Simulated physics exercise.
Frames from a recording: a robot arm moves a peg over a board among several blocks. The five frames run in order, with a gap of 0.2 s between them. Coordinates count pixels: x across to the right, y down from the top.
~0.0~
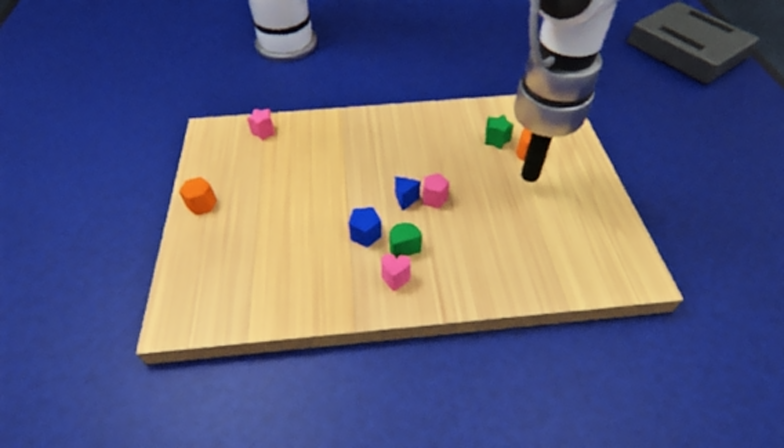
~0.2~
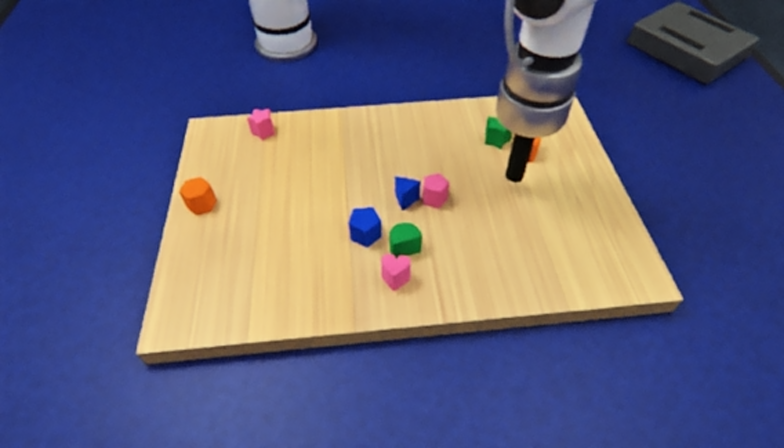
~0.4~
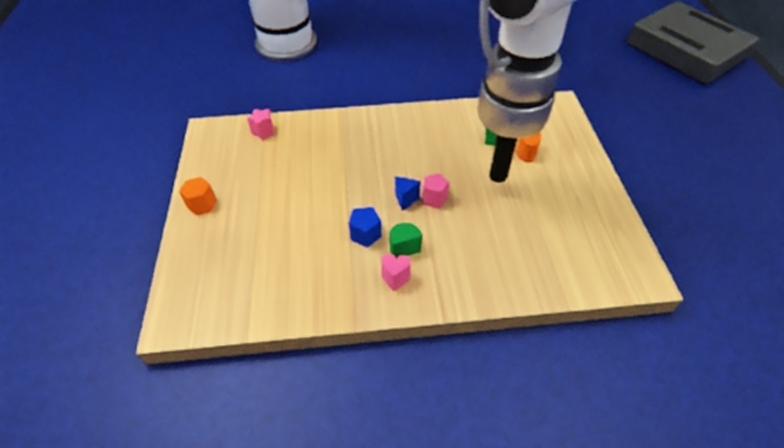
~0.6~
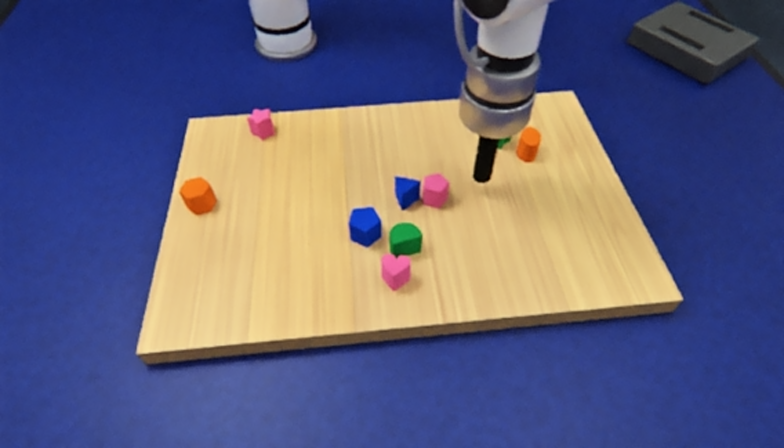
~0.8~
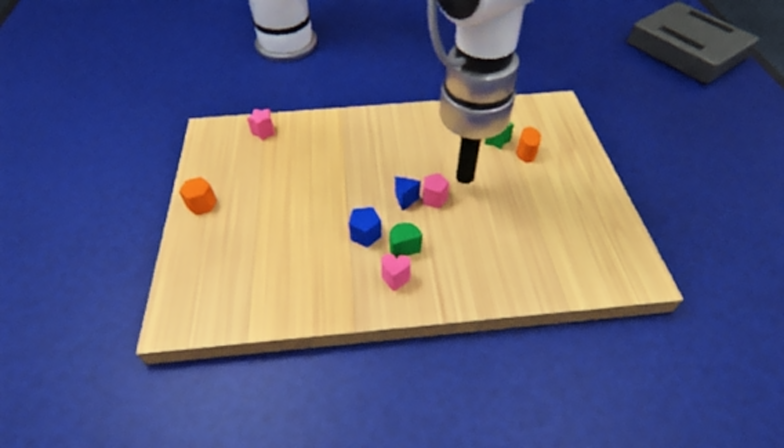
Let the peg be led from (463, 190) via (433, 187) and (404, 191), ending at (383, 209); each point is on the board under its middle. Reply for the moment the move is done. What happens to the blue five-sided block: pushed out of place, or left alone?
The blue five-sided block keeps its place.
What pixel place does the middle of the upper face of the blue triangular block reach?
It comes to (388, 205).
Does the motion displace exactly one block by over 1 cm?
No
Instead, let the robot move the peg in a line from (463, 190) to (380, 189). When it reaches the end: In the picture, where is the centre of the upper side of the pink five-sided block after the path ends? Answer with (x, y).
Put as a pixel place, it's (419, 188).
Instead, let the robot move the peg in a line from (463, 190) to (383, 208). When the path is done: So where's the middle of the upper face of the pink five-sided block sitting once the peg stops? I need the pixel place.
I expect it at (362, 197).
On the path given first. One third of the way, peg at (434, 175); blue triangular block at (401, 185), turned 15° clockwise; pink five-sided block at (429, 184), turned 30° anticlockwise.
Two thirds of the way, peg at (404, 180); blue triangular block at (399, 188), turned 20° clockwise; pink five-sided block at (427, 185), turned 50° anticlockwise.
At the end, peg at (383, 197); blue five-sided block in place; blue triangular block at (388, 205), turned 40° anticlockwise; pink five-sided block at (427, 185), turned 50° anticlockwise.
